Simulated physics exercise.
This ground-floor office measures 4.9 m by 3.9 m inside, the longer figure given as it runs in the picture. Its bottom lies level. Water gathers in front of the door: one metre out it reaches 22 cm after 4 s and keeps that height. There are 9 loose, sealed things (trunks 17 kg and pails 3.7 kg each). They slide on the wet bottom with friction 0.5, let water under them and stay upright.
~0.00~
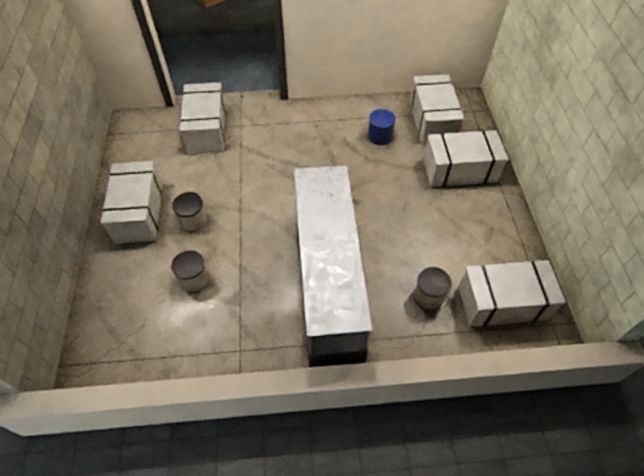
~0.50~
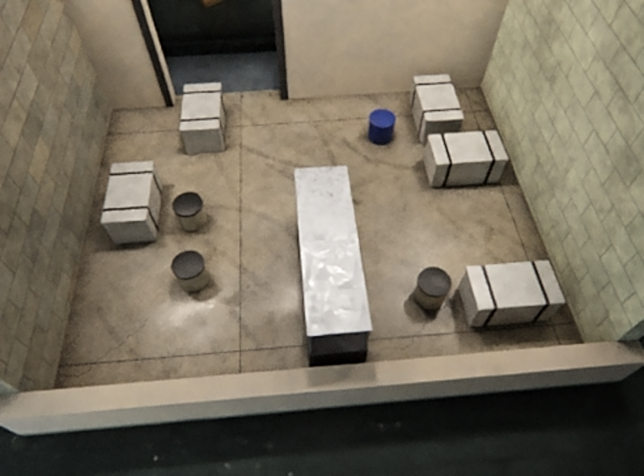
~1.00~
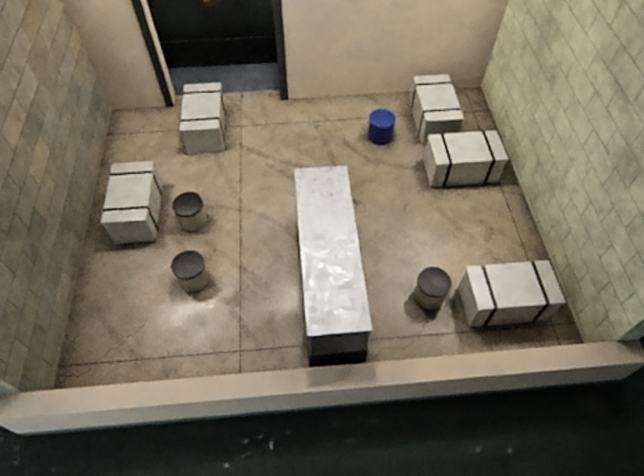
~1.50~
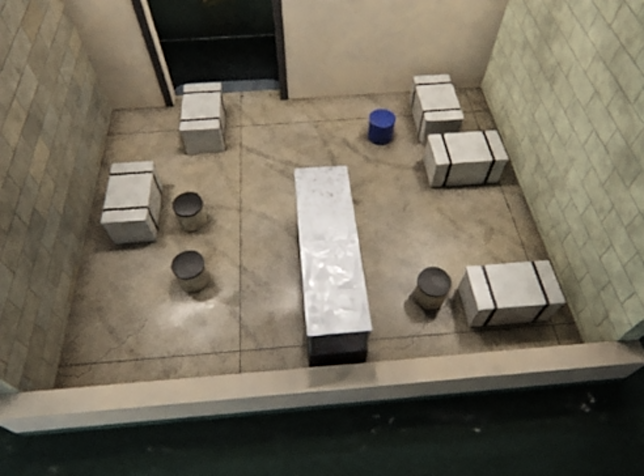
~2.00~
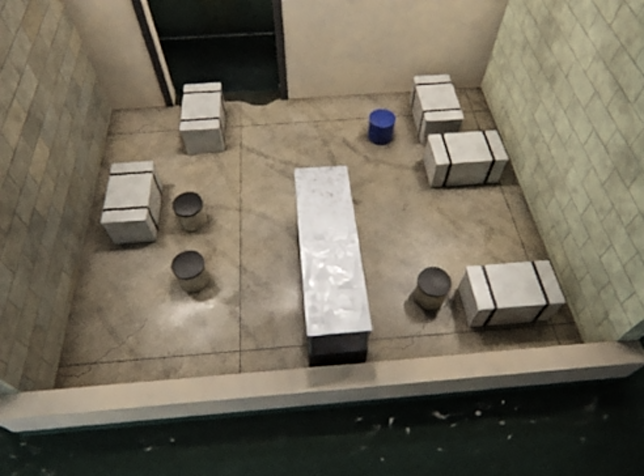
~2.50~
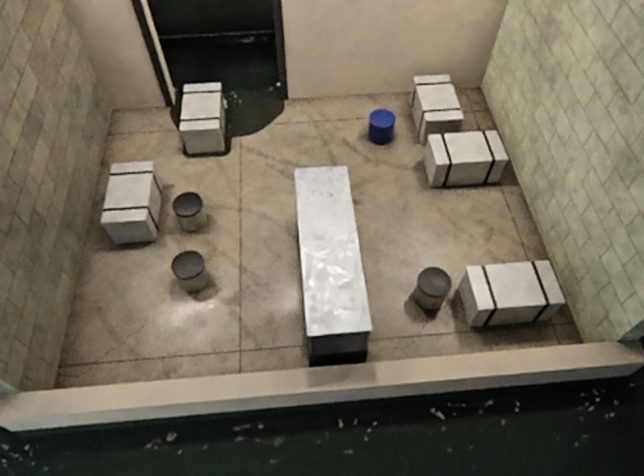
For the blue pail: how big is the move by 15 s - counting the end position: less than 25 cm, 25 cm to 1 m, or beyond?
Blue pail is nudged along.
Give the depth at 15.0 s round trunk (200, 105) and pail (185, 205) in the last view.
About 18 and 18 cm.
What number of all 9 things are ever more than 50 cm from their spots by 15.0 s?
9 of them.
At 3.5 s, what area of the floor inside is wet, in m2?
About 3.0 m2.
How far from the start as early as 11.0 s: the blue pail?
About 0 cm.
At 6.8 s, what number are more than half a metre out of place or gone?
4 of them.
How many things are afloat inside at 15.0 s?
I count 9.
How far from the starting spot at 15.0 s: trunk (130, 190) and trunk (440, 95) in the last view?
In turn: 150 cm, 120 cm.
After 3.5 s the blue pail is near (382, 118), 0.0 m from its start, aground; 0 afloat.
After 6.8 s the blue pail is near (382, 118), 0.0 m from its start, aground; 4 afloat.
After 11.0 s the blue pail is near (382, 118), 0.0 m from its start, aground; 5 afloat.
After 15.0 s the blue pail is near (332, 133), 0.7 m from its start, afloat; 9 afloat.
